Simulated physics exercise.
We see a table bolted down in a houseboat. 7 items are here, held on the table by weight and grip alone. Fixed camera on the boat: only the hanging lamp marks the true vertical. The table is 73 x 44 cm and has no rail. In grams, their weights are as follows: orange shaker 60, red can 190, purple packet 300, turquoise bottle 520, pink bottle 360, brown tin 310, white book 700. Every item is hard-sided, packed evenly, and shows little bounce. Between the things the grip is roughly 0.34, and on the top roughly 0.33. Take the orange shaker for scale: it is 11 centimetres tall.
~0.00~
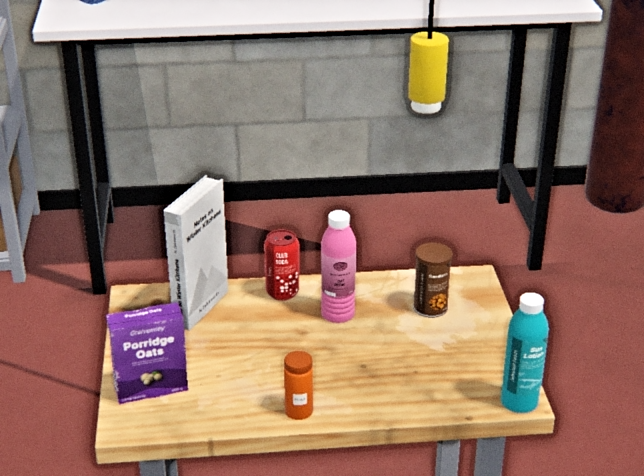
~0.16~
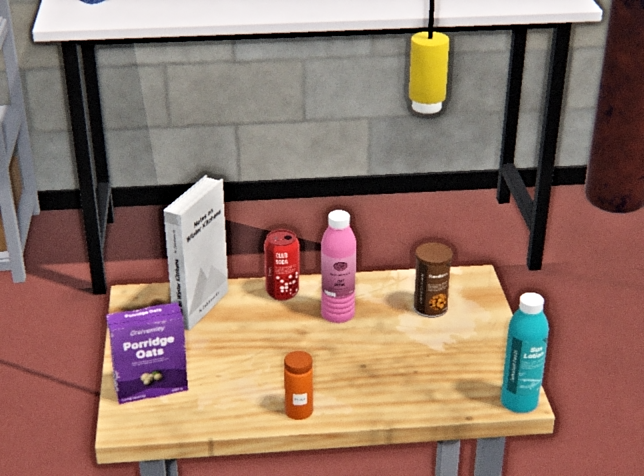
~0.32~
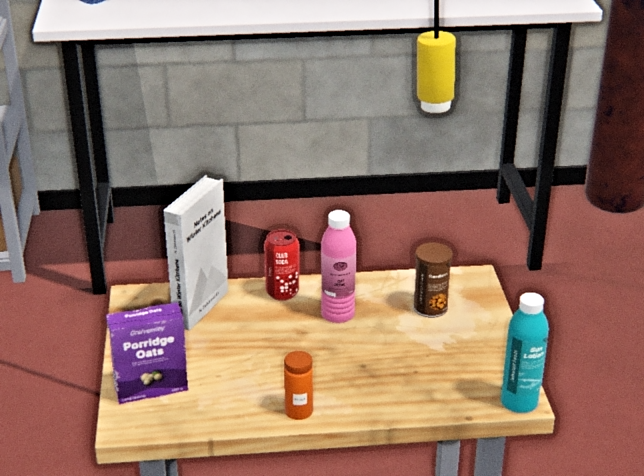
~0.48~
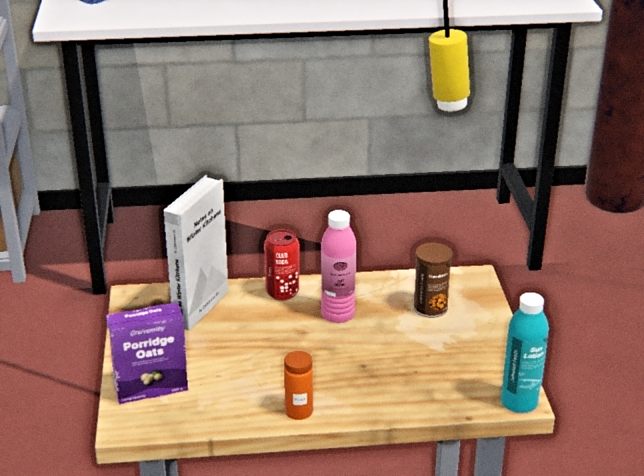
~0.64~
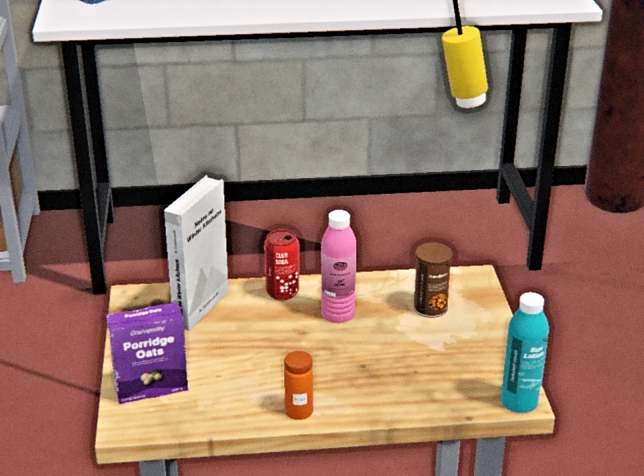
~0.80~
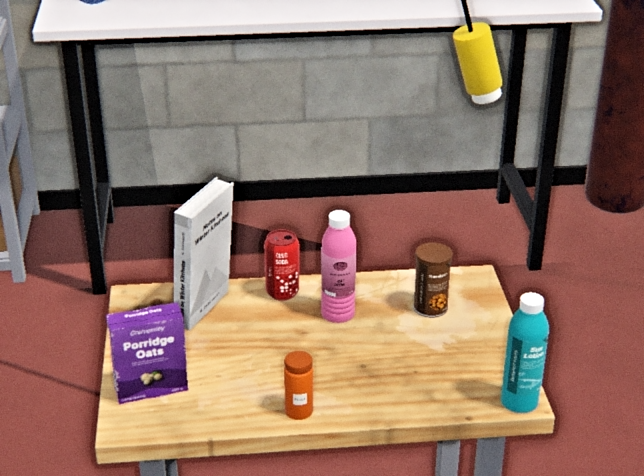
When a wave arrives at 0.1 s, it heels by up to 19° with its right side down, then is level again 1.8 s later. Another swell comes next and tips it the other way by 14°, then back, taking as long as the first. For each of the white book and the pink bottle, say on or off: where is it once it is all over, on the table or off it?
At the end, the white book never exits the table, the pink bottle exits the table.
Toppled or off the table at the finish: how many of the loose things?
It comes to 3.
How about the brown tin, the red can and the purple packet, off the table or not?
Outcome: The brown tin departs its support; the red can remains on its support; the purple packet remains on its support.
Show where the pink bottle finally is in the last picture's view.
It comes to a stop close to (300, 436).
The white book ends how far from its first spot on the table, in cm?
Displacement: Approx. 28 cm.
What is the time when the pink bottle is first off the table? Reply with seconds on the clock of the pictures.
Answer: About 3.1 s.
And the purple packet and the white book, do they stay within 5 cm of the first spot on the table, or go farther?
Purple packet: Remains in place. White book: Is displaced.
Around 1.30 s, heel 14°, right side down; pink bottle on its side near (415, 278); white book on its side near (312, 330); brown tin tipped 35° against what carries it.
Around 1.80 s, boat level; brown tin now off the table; pink bottle on its side near (451, 281); white book on its side near (328, 331).
Around 3.40 s, heel 4°, left side down; pink bottle now off the table; white book on its side near (328, 331); red can shifted 3 cm.
Finally (4.2 s), off the table, pink bottle and brown tin; on their side or leaning hard on the table, white book; the other 4 still in place (within 5 cm). In the last view, white book near (328, 331), pink bottle near (300, 436).
